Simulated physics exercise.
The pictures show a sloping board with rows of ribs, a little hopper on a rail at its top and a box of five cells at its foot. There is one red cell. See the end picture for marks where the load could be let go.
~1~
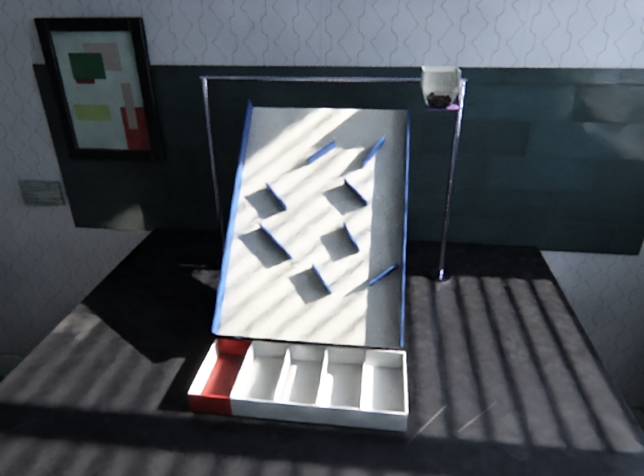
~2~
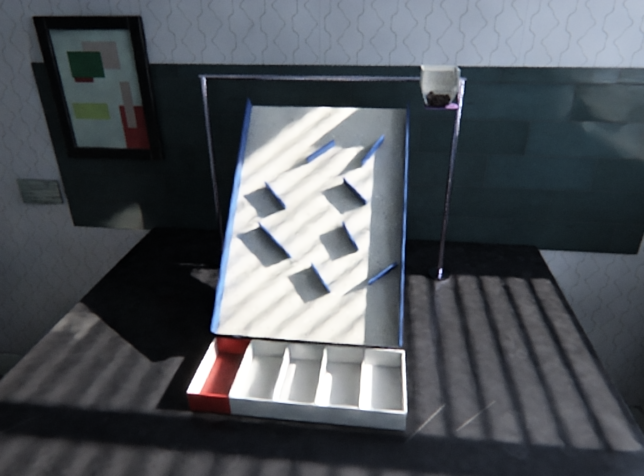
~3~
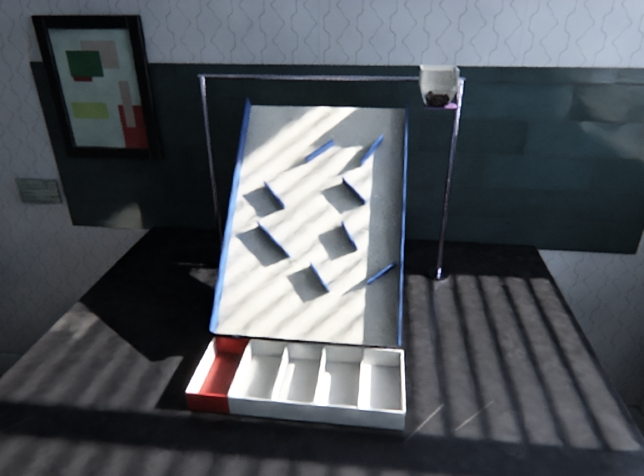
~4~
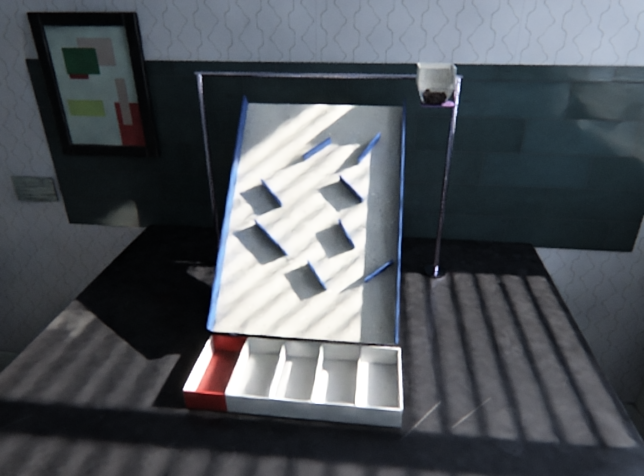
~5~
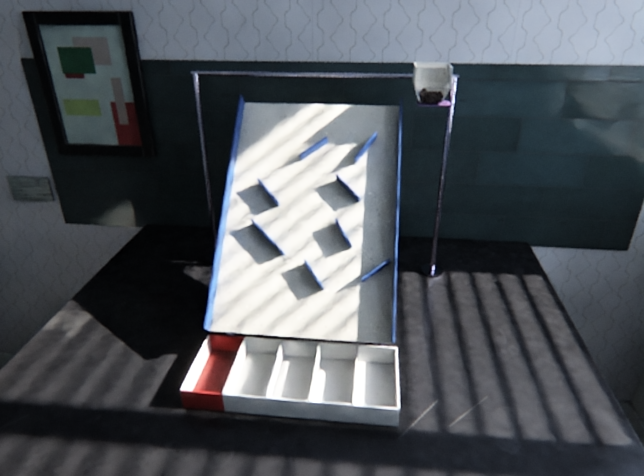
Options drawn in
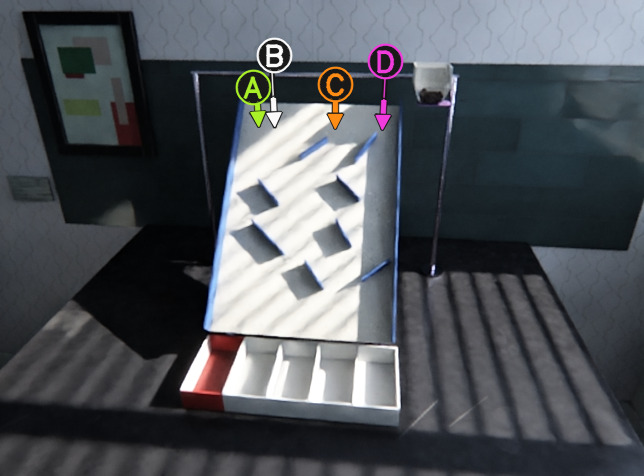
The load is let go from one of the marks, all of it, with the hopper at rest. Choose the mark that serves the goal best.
Choose A.
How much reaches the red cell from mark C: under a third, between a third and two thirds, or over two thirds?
It is under a third.
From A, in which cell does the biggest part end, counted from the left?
It is the first one.
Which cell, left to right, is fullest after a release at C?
It is the fourth one.
On the marked copy, mark A meets the board at (258, 121); mark B meets the board at (274, 121); mark C meets the board at (335, 123); mark D meets the board at (382, 124).
With A, about a third in the red cell, a small part in other cells, about half outside the box.
With B, a small part in the red cell, about a quarter in other cells, about two thirds outside the box.
With C, none in the red cell, about a third in other cells, about two thirds outside the box.
With D, none in the red cell, most in other cells, a stray few held on the board, about a quarter outside the box.
